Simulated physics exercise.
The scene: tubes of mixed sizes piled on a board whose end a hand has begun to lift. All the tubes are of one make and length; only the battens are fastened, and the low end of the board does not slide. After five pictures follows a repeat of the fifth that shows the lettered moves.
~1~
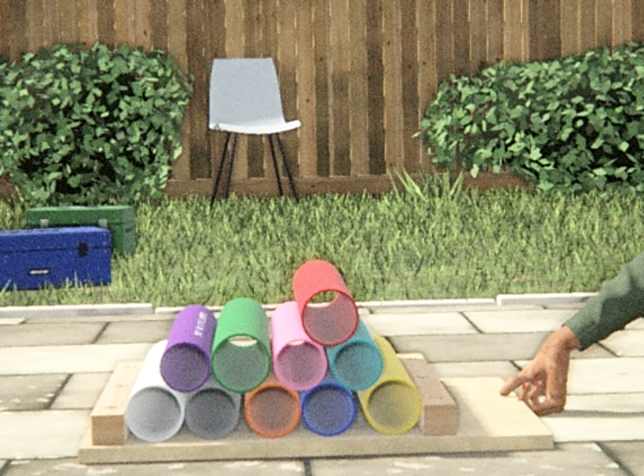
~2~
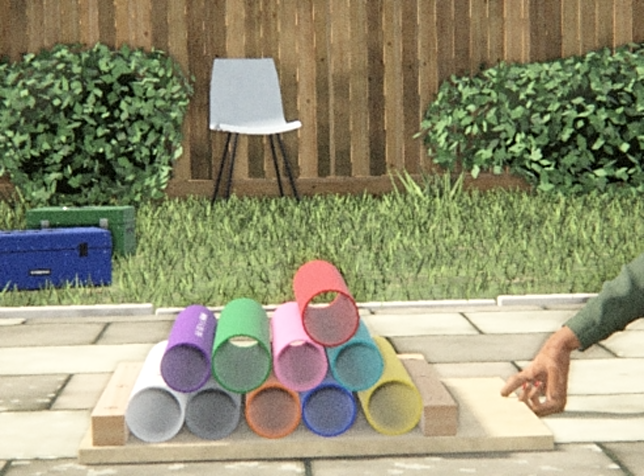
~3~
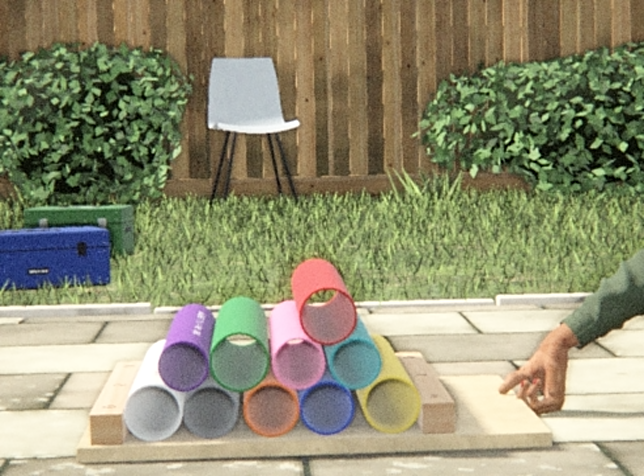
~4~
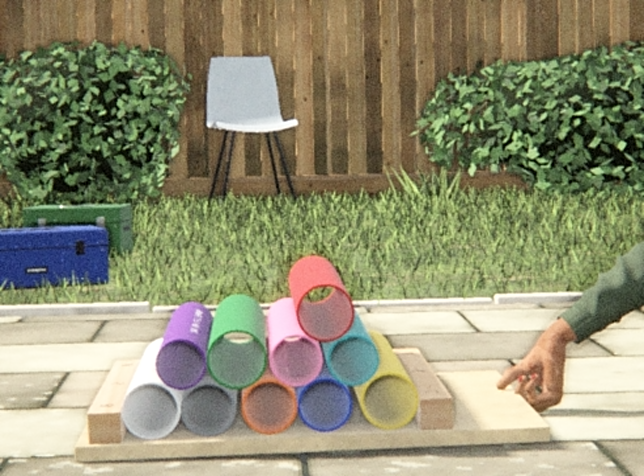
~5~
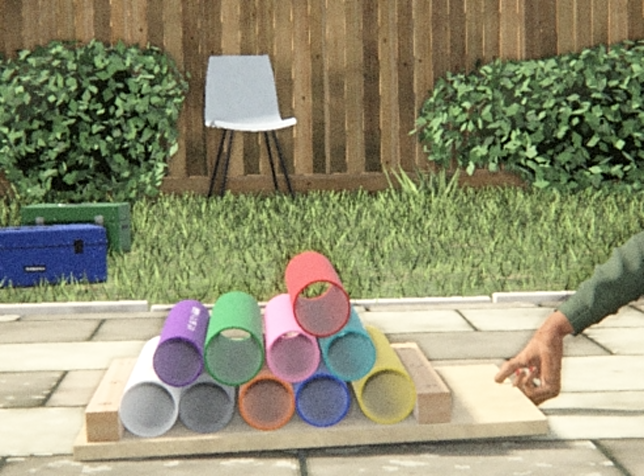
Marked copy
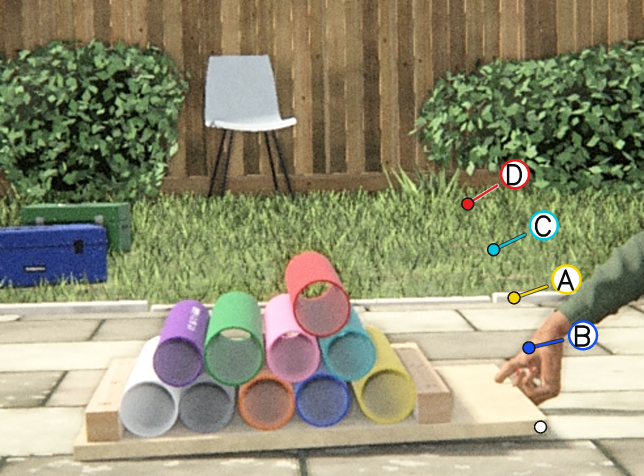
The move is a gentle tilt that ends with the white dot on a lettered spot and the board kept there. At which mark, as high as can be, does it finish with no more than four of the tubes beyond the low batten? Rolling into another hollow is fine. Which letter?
Lift it to C and no more.
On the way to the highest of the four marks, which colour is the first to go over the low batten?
First is the purple one.
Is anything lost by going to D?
Yes, at D.
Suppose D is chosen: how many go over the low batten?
It comes to five.
On the copy, A at (514, 298); B at (529, 348); C at (493, 250); D at (468, 204); the white dot at (540, 427).
On C. First, board at 15°.
Then, board at 24°.
Finally, board at 24°, none over the low batten.
By contrast, A none over the low batten; B none over the low batten; D five over the low batten.
